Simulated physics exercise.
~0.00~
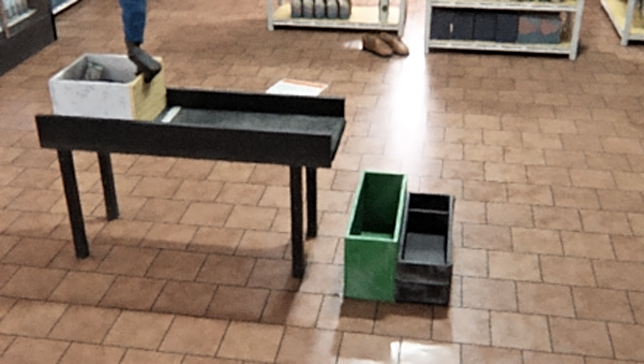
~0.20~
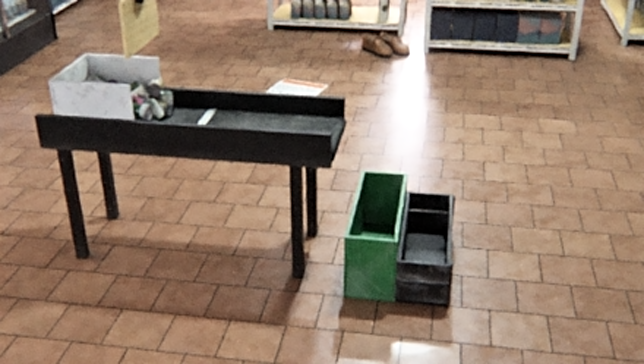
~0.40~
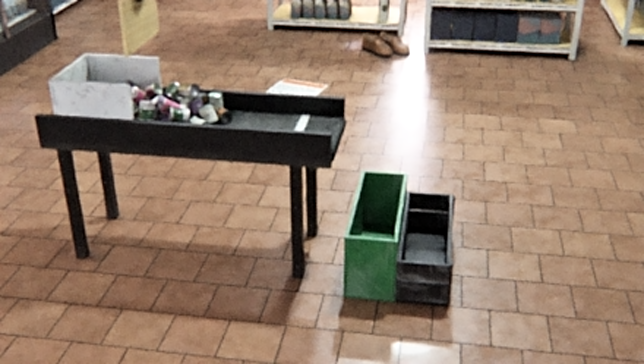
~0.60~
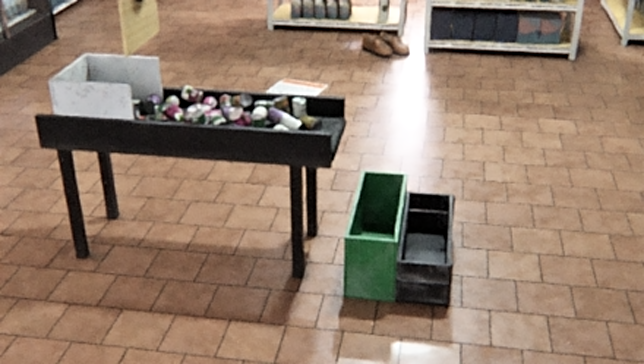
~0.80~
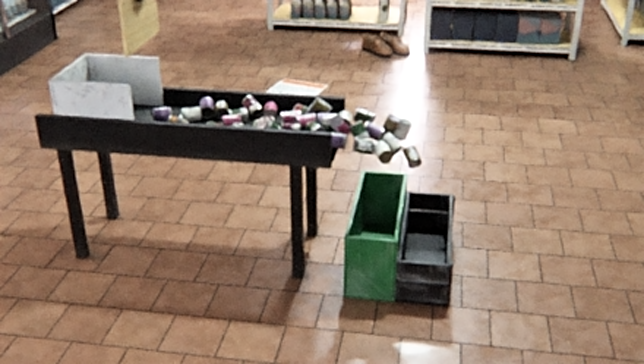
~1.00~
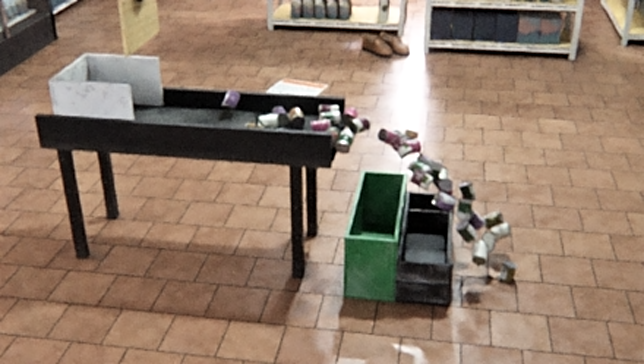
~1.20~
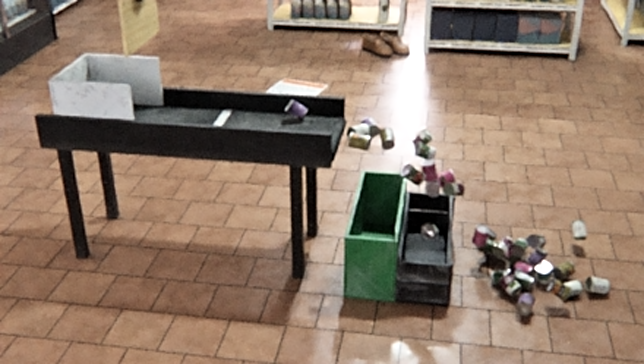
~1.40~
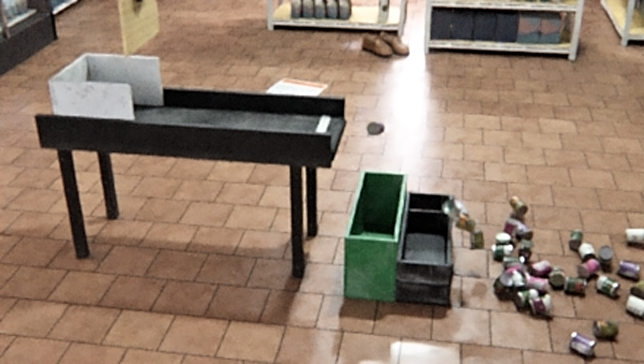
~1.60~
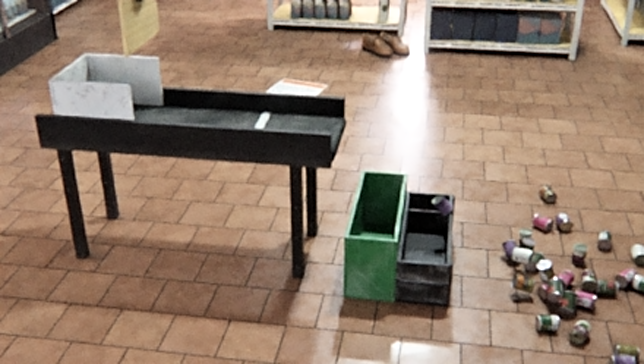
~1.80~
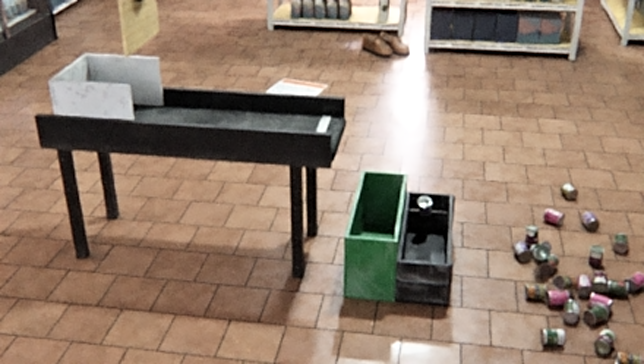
The clip opens on a tiled shop floor, where a blue-sleeved arm reaches down to a white pen on a dark, raised belt. The pale yellow gate lifts away and stays up, and a loose heap of small, colourful tins rides right on the moving belt. The tins spread out, then spill off the end in a tumbling stream. They sail over the long green bin, and most also clear the black tub beside it, hitting the floor and rolling right. The belt empties, leaving tins scattered across the tiles at right, while the green bin stays empty and very few reach the tub.
